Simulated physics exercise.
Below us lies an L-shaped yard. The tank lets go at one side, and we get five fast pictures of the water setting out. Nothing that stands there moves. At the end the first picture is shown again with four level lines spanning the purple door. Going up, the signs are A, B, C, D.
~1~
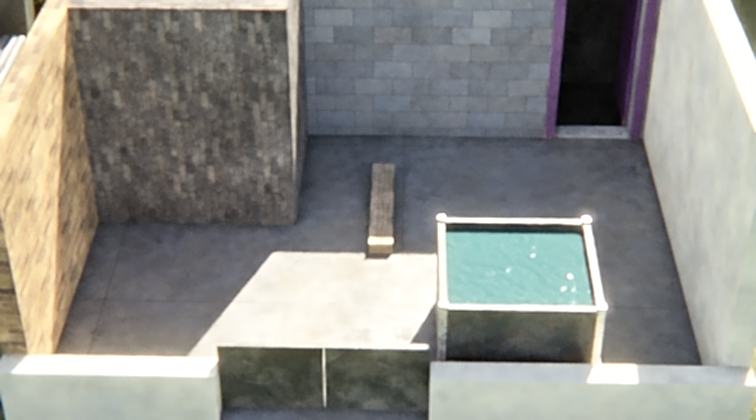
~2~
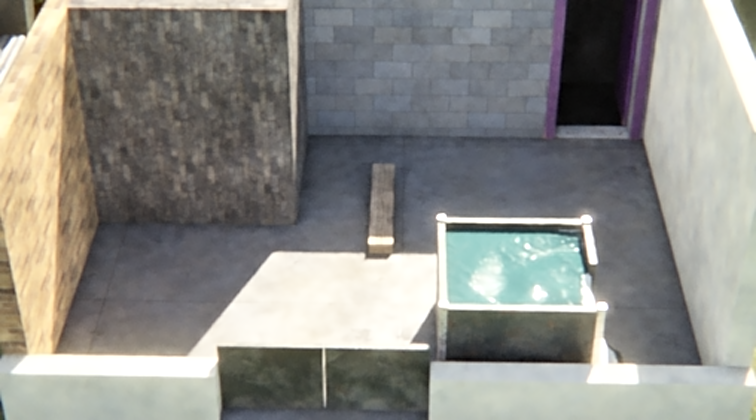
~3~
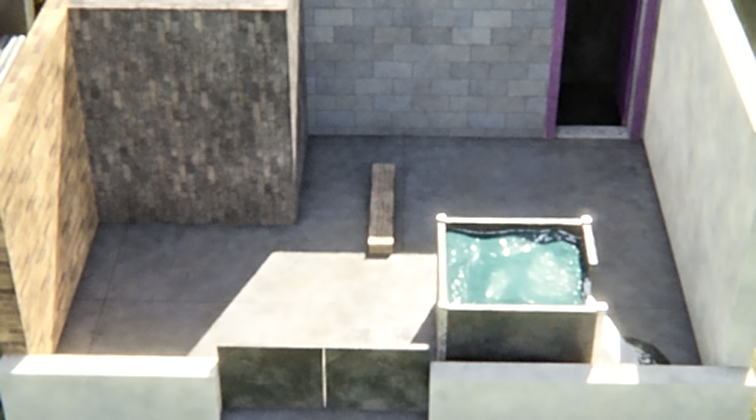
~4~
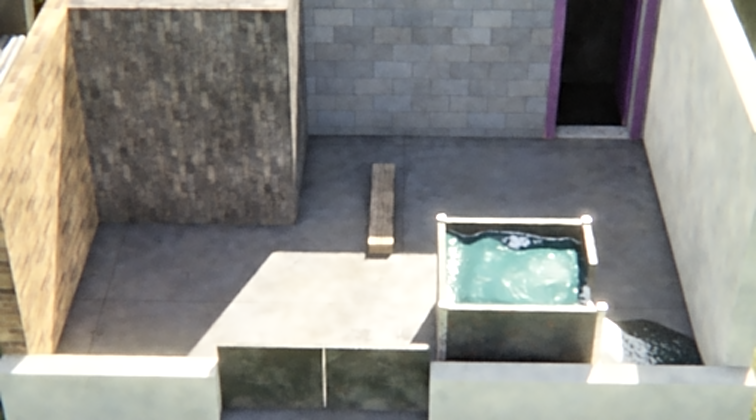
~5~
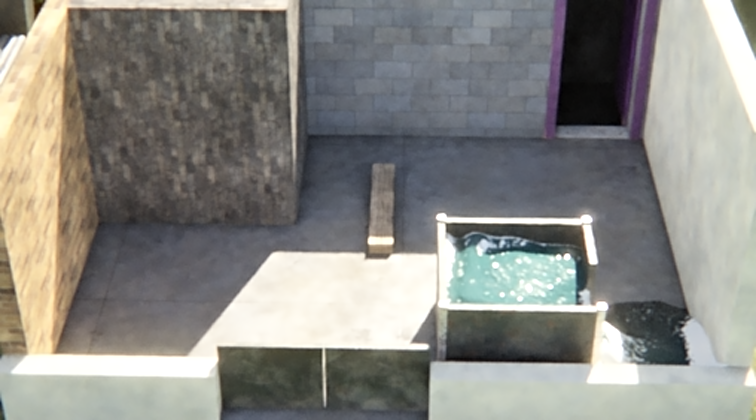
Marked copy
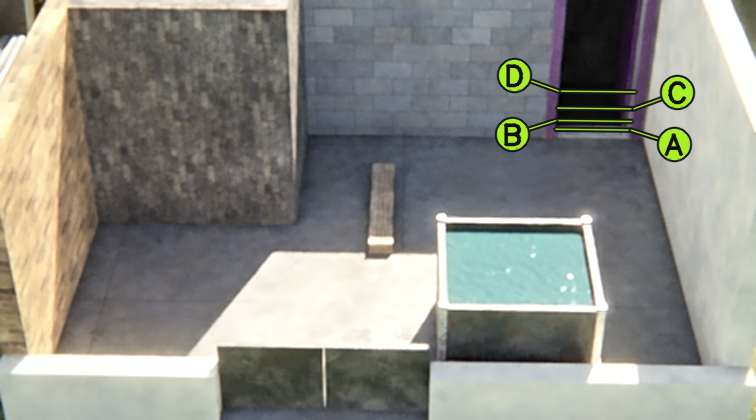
Water in a square tank began to churn as its right side opened, then poured out onto the ground beside it, spreading in a dark puddle toward the white wall while the tank's level dropped.
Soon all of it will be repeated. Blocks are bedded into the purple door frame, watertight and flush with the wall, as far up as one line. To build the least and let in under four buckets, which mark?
Line B just does it.
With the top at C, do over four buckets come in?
No.
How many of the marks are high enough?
Three of the four.
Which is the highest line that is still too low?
Line A.
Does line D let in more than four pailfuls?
No, that is safe.
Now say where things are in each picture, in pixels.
In the first picture, water in the tank at rest, its middle at (517, 269); foot of the purple doorway at (592, 138); shut gate at (324, 356).
In the second picture, water covers 1 % of the ground, its front hidden from here.
In the third picture, water covers 3 % of the ground, its front hidden from here.
In the fourth picture, 5 % of the ground under water, visible out to (685, 344).
In the fifth picture, 7 % of the ground under water, visible out to (690, 316).
In lime, A at (593, 129); B at (594, 120); C at (595, 108); D at (597, 91); from the bottom up A, B, C, D.
For line A, some 15 bucketfuls get in.
For line B, a bucket or two gets in.
For line C, nothing gets over.
For line D, nothing gets over.
